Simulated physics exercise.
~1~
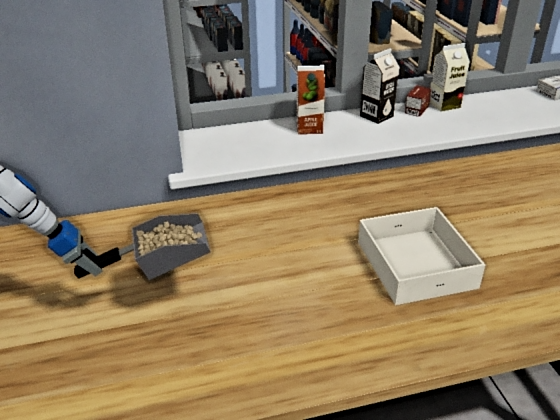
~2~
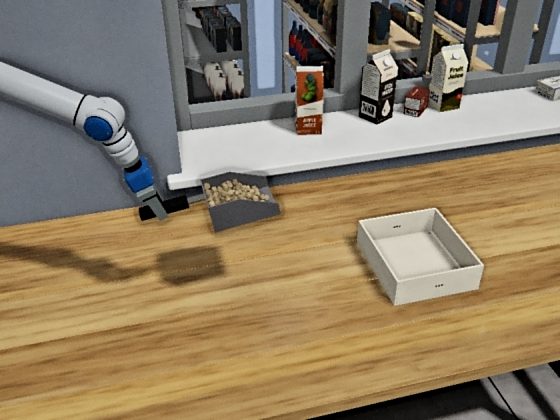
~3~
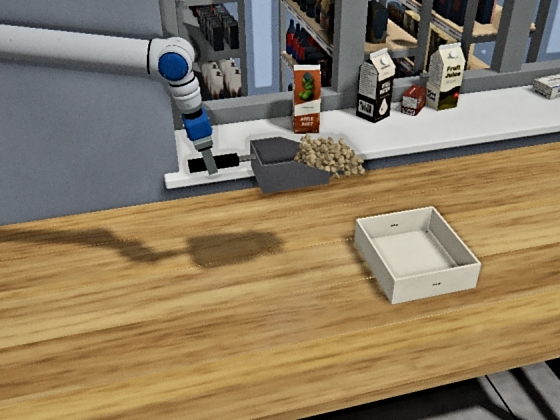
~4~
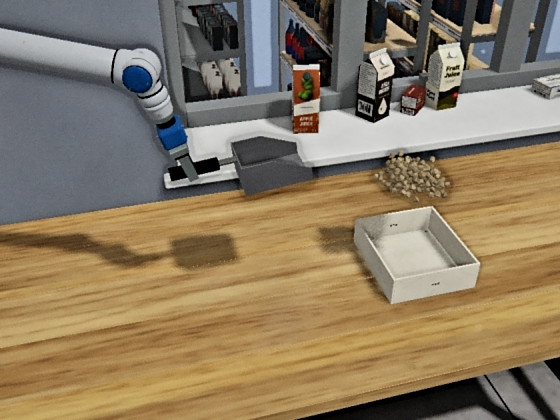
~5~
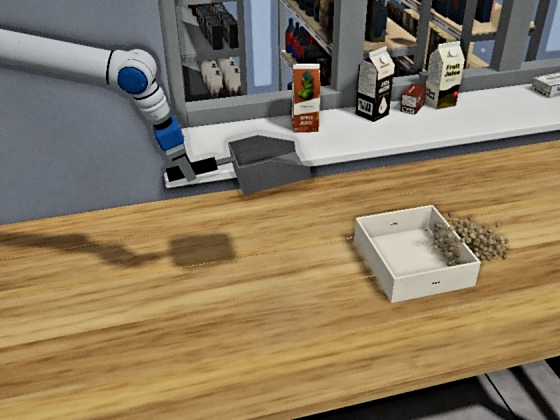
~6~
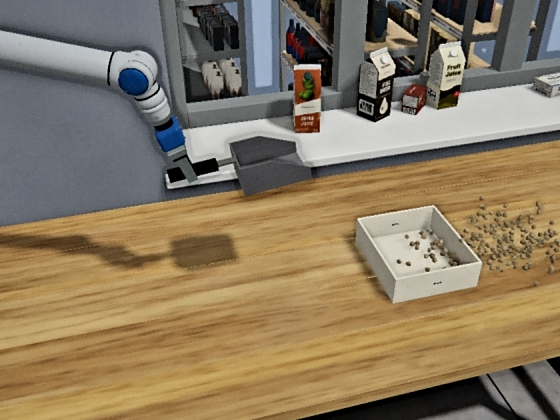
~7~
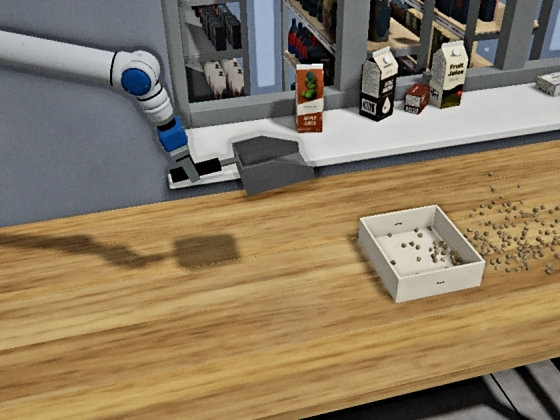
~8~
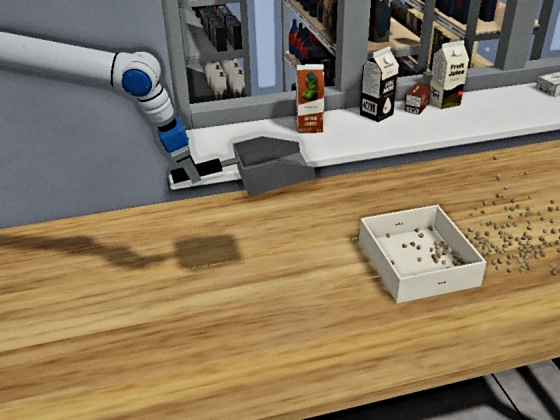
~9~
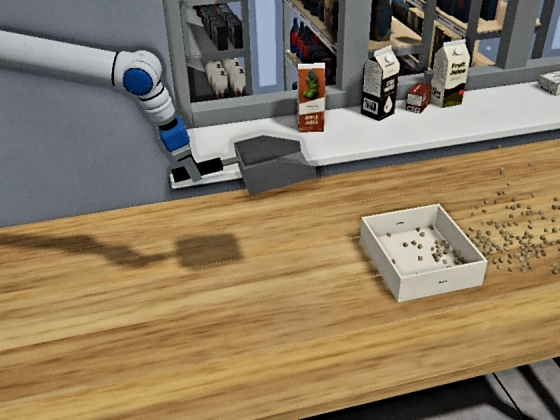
A robot arm flings pebbles from a scoop, and most scatter beyond the white bin.
